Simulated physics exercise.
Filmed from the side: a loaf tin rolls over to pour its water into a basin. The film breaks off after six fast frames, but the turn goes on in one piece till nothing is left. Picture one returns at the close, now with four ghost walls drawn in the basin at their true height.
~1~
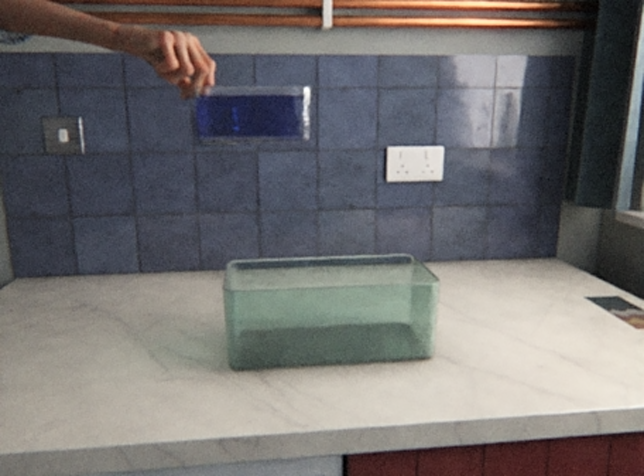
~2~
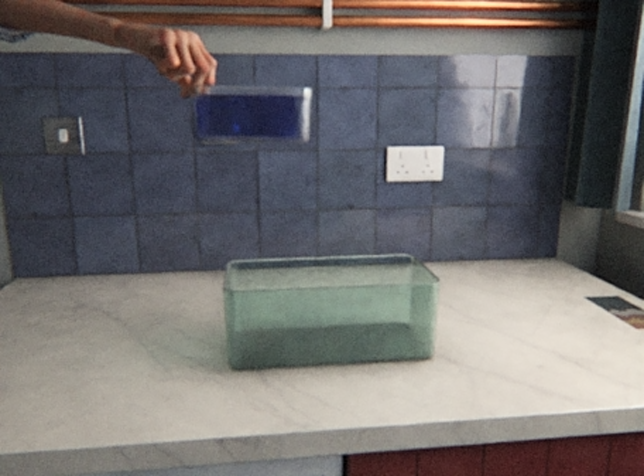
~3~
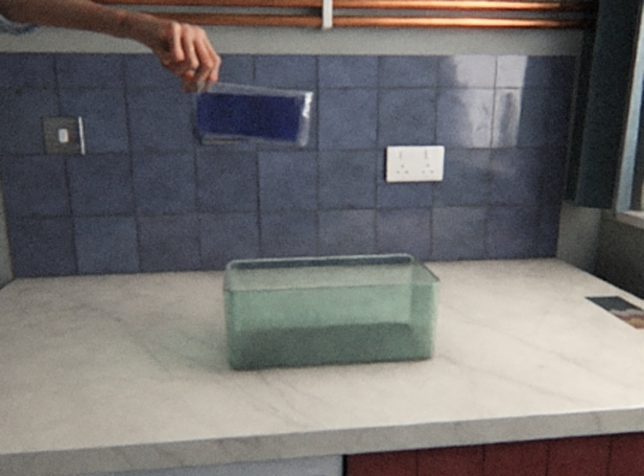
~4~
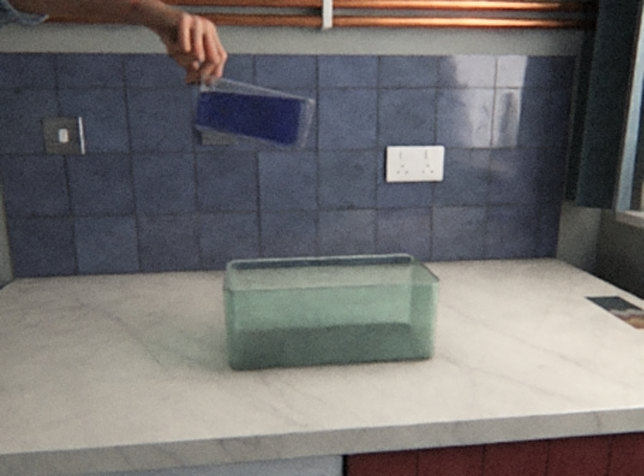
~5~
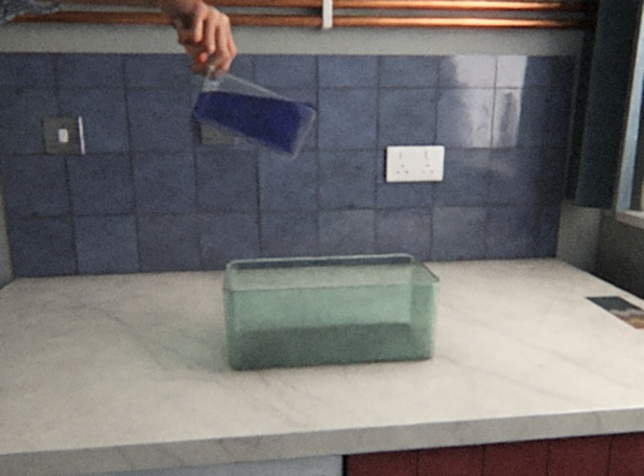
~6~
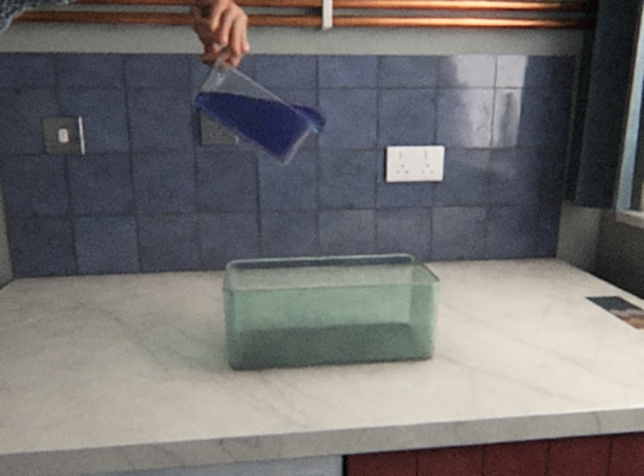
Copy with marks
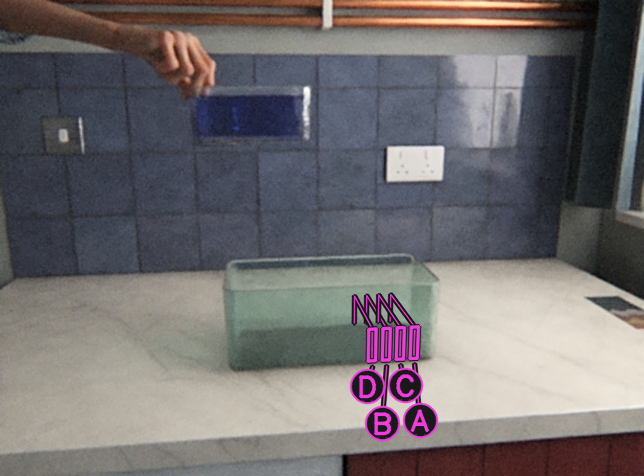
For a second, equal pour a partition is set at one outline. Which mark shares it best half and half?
The answer is place D.
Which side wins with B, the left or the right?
More ends on the left.
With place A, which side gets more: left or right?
More ends on the left.
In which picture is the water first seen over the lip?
In picture 5.
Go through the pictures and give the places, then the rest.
In the first frame, upright, lip at (307, 88); basin from (229, 368) to (433, 356); nothing has left yet.
In the second frame, upright, lip at (307, 89); nothing has left yet.
In the third frame, tipped about 6°, lip at (309, 93); nothing has left yet.
In the fourth frame, tipped about 13°, lip at (311, 101); nothing has left yet.
In the fifth frame, tipped about 23°, lip at (312, 110); water is over the lip, down to (312, 110).
In the sixth frame, tipped about 34°, lip at (312, 122); water is over the lip, down to (319, 130).
On the marked copy, A at (414, 364); B at (386, 365); C at (400, 364); D at (372, 366).
For place A, about 85 % ends left of the wall and 7 % right of it; 8 % is lost outside.
For place B, about 65 % ends left of the wall and 27 % right of it; 8 % is lost outside.
For place C, about 84 % ends left of the wall and 7 % right of it; 10 % is lost outside.
For place D, about 49 % ends left of the wall and 42 % right of it; 9 % is lost outside.
